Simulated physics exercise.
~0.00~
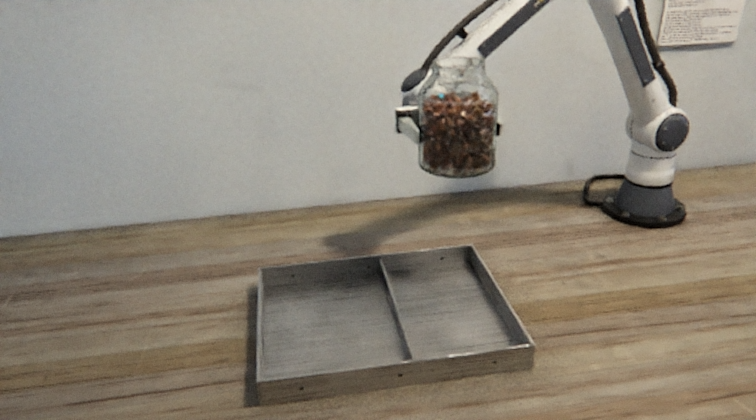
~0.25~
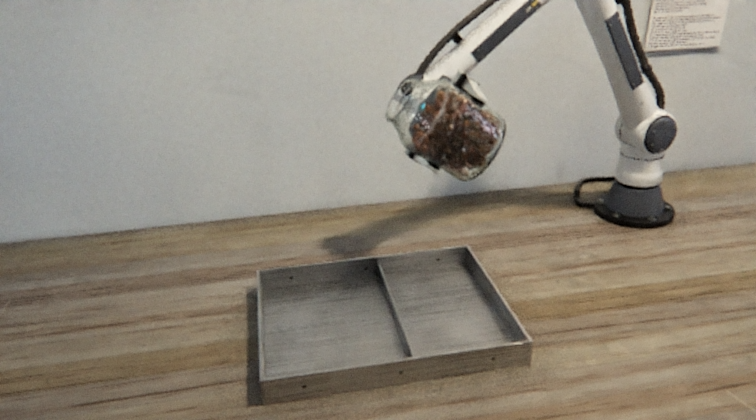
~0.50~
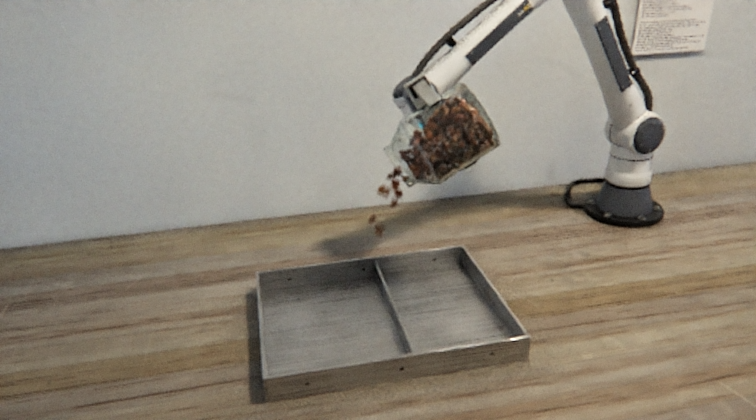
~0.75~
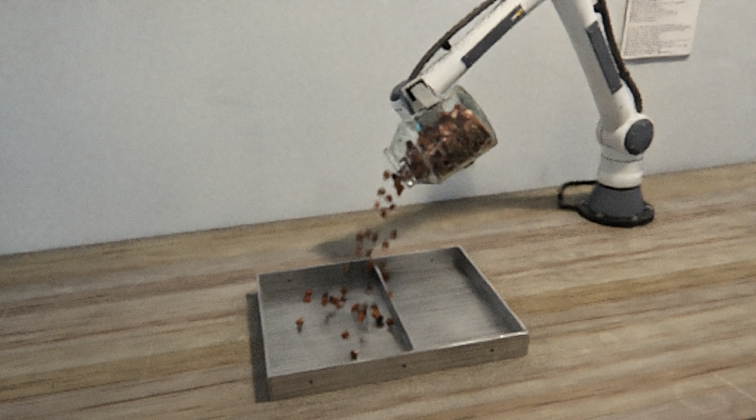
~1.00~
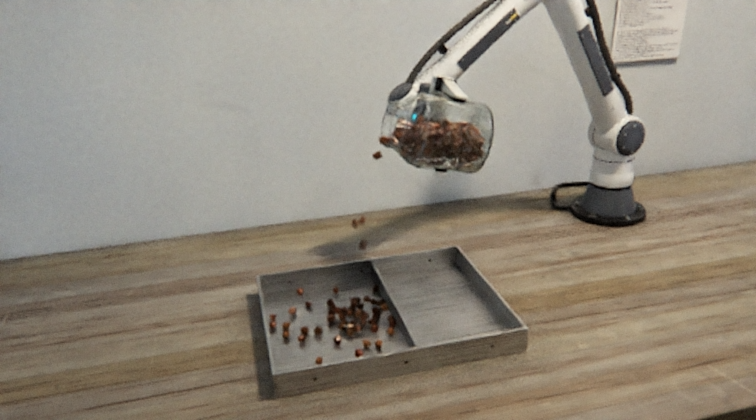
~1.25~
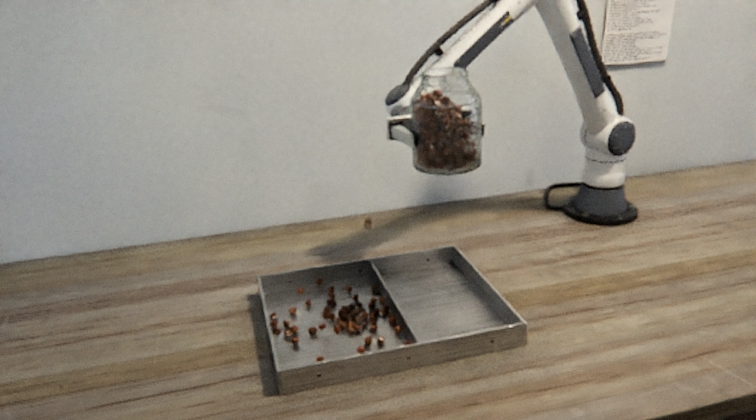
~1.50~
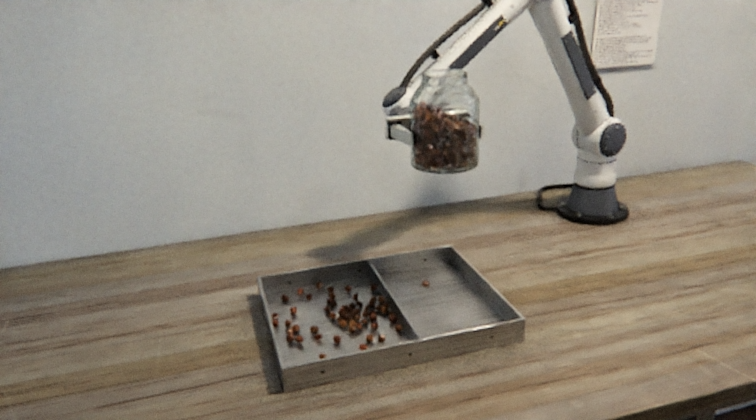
White robot arm tilting a glass jar, spilling some brown pellets into a divided tray's left section, then returning it upright, still mostly full.
